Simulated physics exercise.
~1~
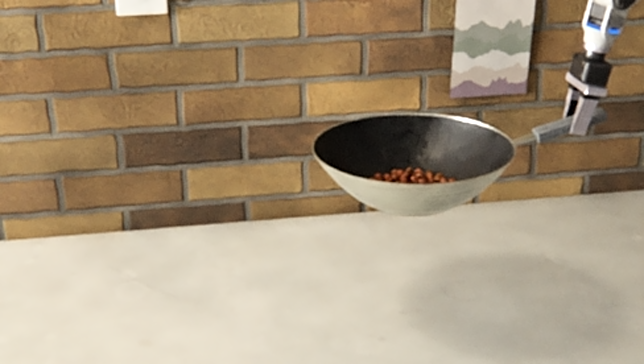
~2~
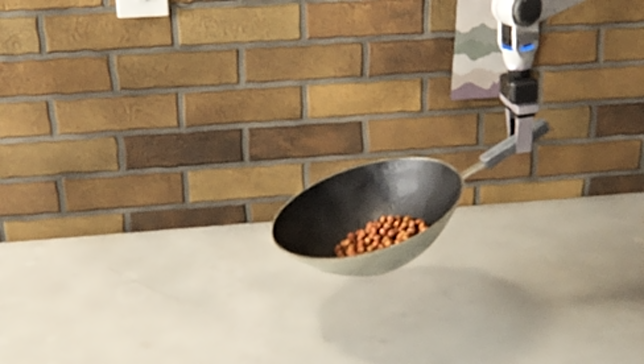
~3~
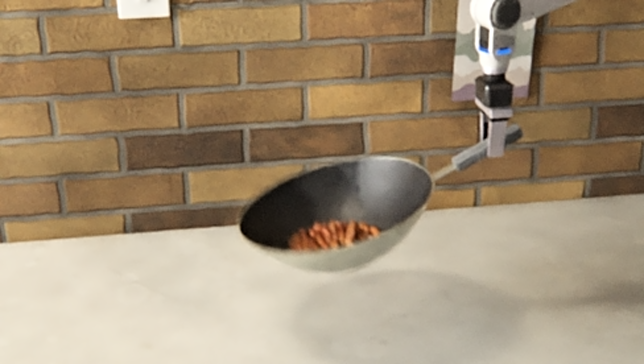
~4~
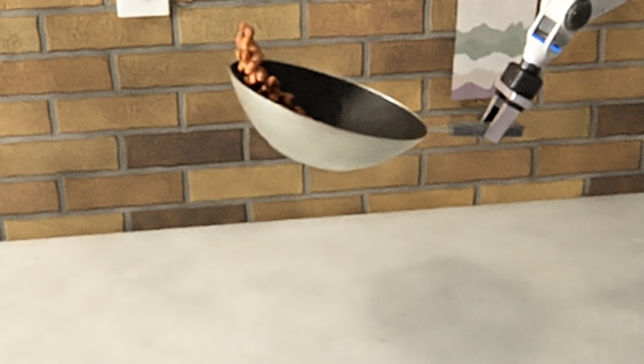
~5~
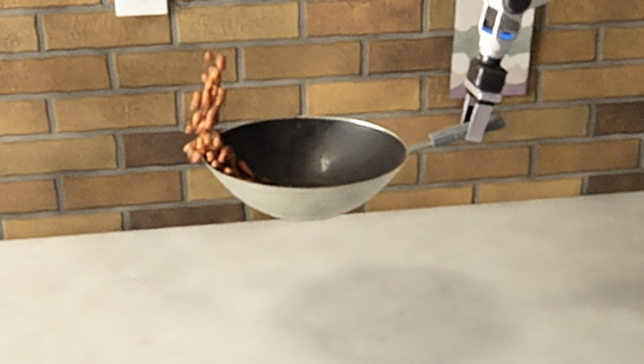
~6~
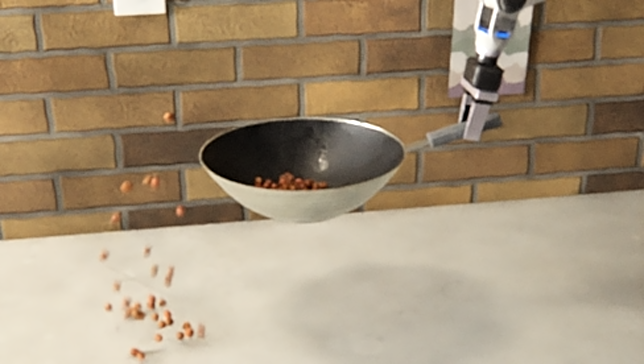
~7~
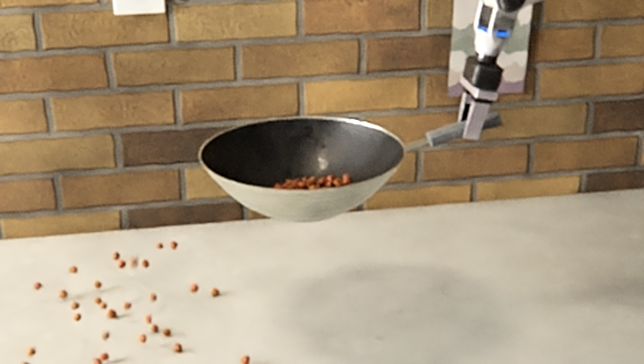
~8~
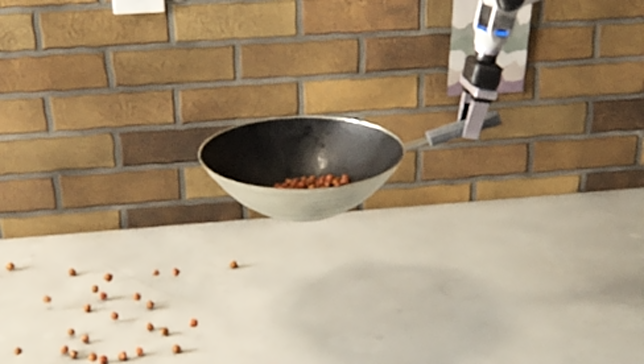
In this clip, a robotic gripper swings a wok of hazelnuts leftward above a pale tabletop, tilts it and tosses the nuts upward at its left edge; some land back in the wok while others spill and scatter across the table as the wok hangs level.
